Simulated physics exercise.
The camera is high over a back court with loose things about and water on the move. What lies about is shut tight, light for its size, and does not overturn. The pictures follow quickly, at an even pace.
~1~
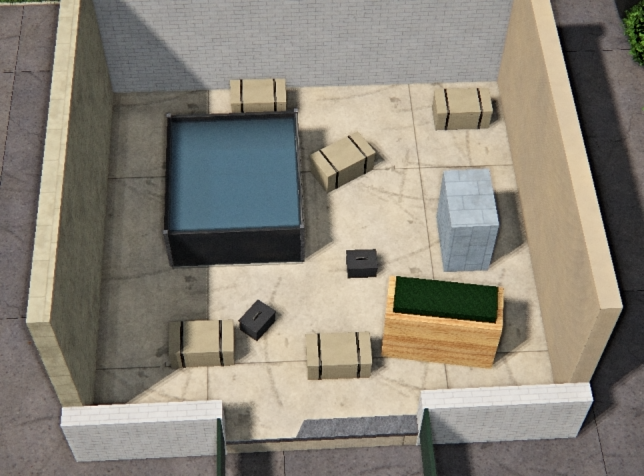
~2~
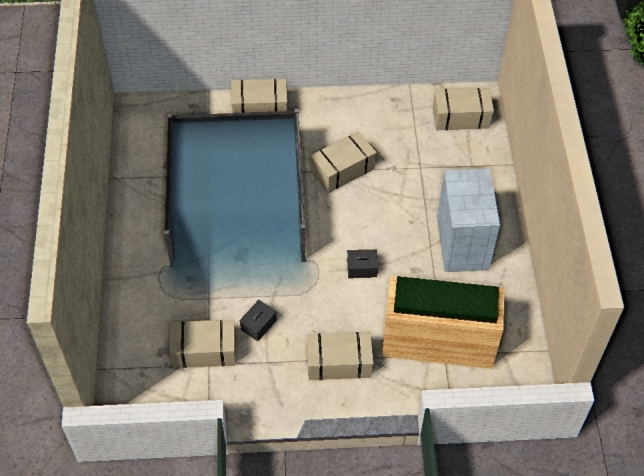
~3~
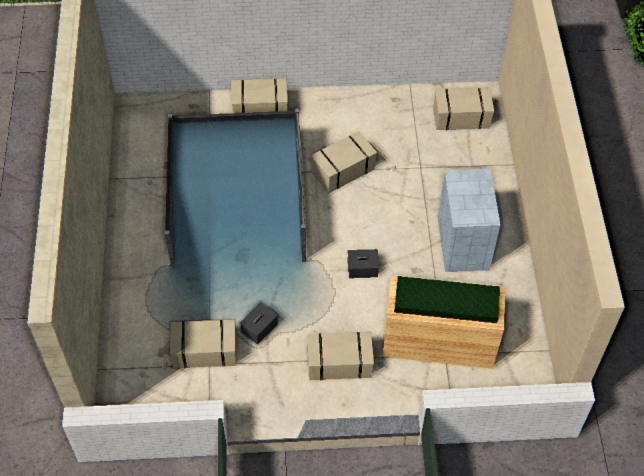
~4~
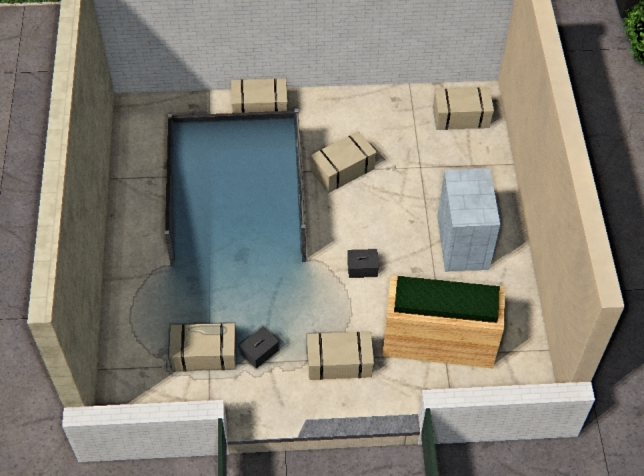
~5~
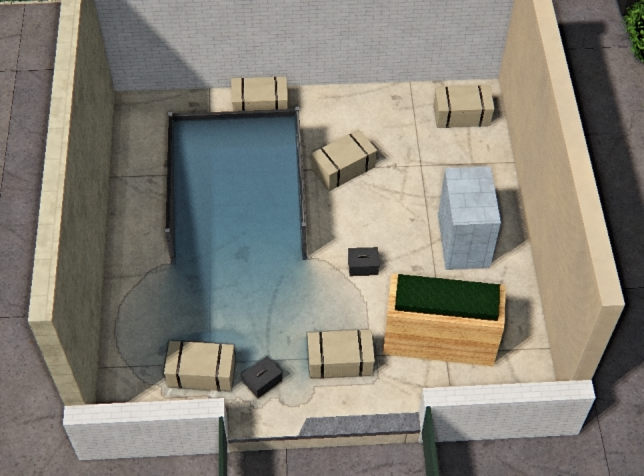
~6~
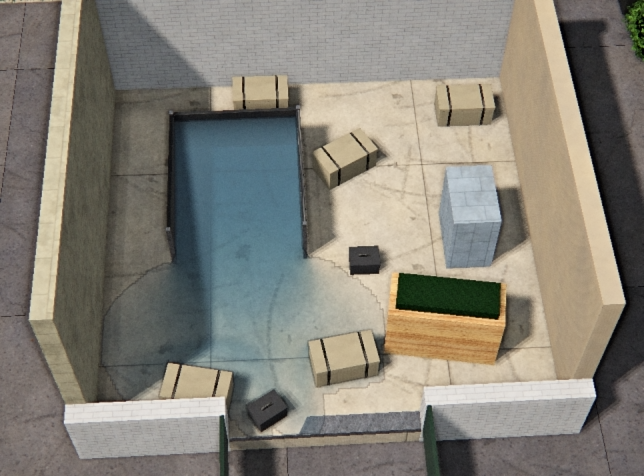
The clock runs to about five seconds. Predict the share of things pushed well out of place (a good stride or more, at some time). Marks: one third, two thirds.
Share: One to two thirds.
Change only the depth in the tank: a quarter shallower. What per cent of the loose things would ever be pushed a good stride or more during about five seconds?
About 40 per cent.
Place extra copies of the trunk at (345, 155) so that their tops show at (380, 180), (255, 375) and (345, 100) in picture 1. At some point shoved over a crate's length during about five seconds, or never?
In turn: Under that, that far or more, less than that.
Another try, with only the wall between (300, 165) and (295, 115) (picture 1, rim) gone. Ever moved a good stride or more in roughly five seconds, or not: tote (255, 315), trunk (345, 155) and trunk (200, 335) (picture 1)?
As listed: Less than that, pushed that far, not that far.
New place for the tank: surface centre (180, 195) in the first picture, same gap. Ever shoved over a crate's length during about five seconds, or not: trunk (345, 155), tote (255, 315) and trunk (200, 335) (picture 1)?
One after the other: Under that, moved that far, moved that far.
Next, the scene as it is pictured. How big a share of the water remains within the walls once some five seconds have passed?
Roughly 50 per cent.
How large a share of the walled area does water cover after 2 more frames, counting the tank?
Close to 40 %.
A moment on, 3 of 7 are well off their spots; 0 afloat.
Next, 3 of 7 are well off their spots; 1 afloat.
Later, 3 of 7 are well off their spots; 0 afloat.
In the end, 3 of 7 are well off their spots, and 3 have been at some point; 0 afloat.
